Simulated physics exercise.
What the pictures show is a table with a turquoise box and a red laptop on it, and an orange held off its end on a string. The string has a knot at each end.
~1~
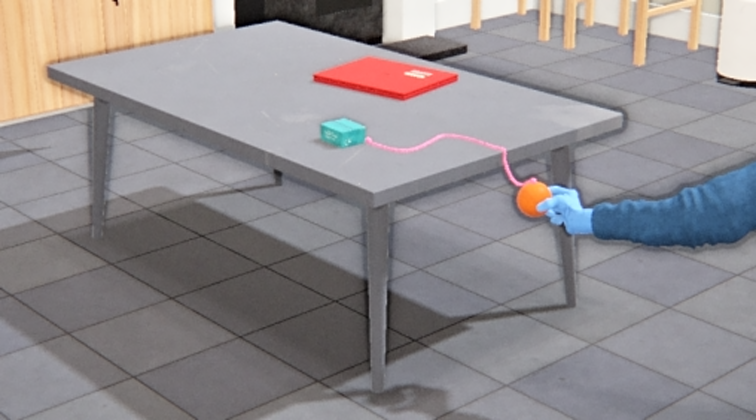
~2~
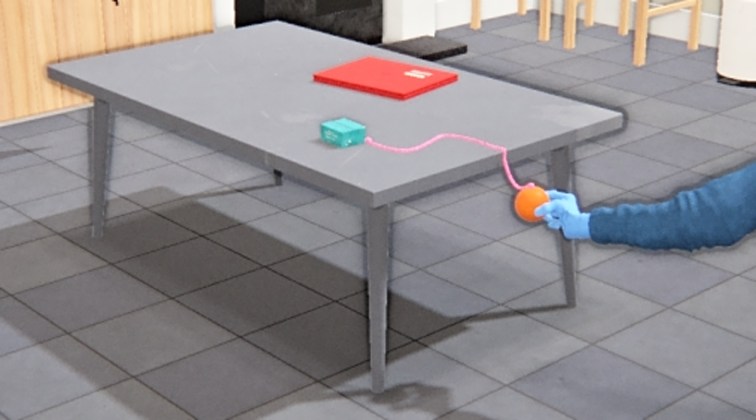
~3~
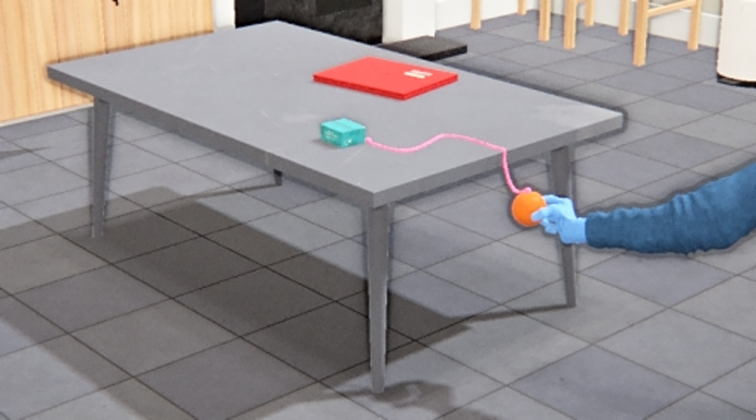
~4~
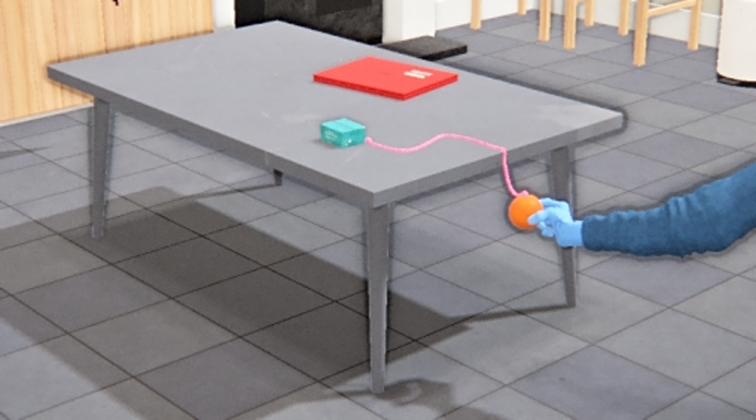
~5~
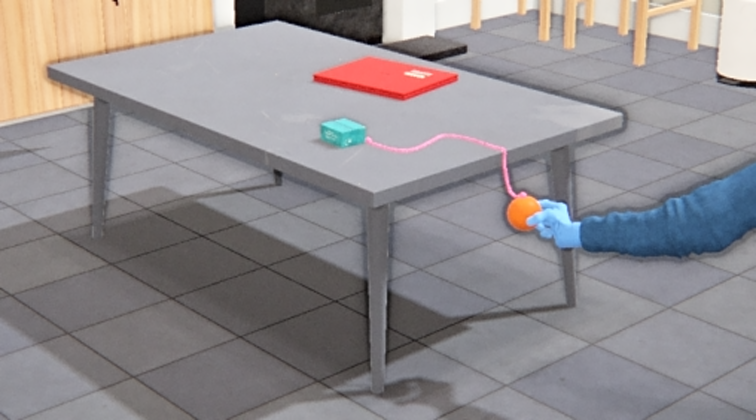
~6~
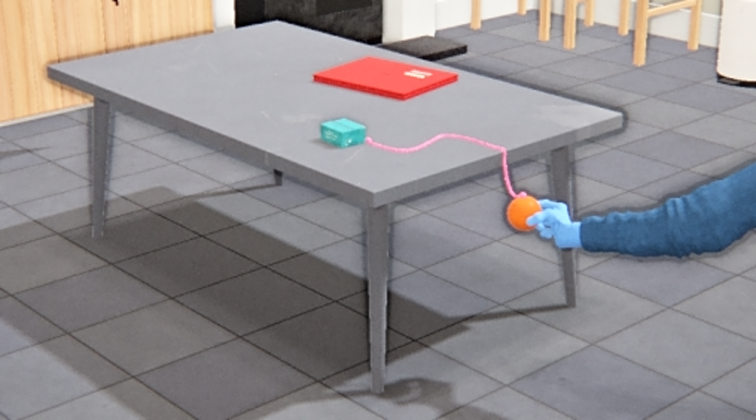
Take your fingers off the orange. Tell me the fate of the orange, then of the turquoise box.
Looks like the orange will get to the ground, looks like the turquoise box will fall as well.
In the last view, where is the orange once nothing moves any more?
The middle sits at (465, 353).
Then, 0.44 s after the last picture, orange on the floor near (494, 352); laptop unmoved; box tugged along near (467, 148).
Then, 0.82 s after the last picture, orange on the floor near (465, 351); laptop unmoved; box down on the floor.
At rest, orange on the floor near (465, 353); laptop unmoved; box down on the floor. The orange reaches the floor and the turquoise box gets pulled over the edge.
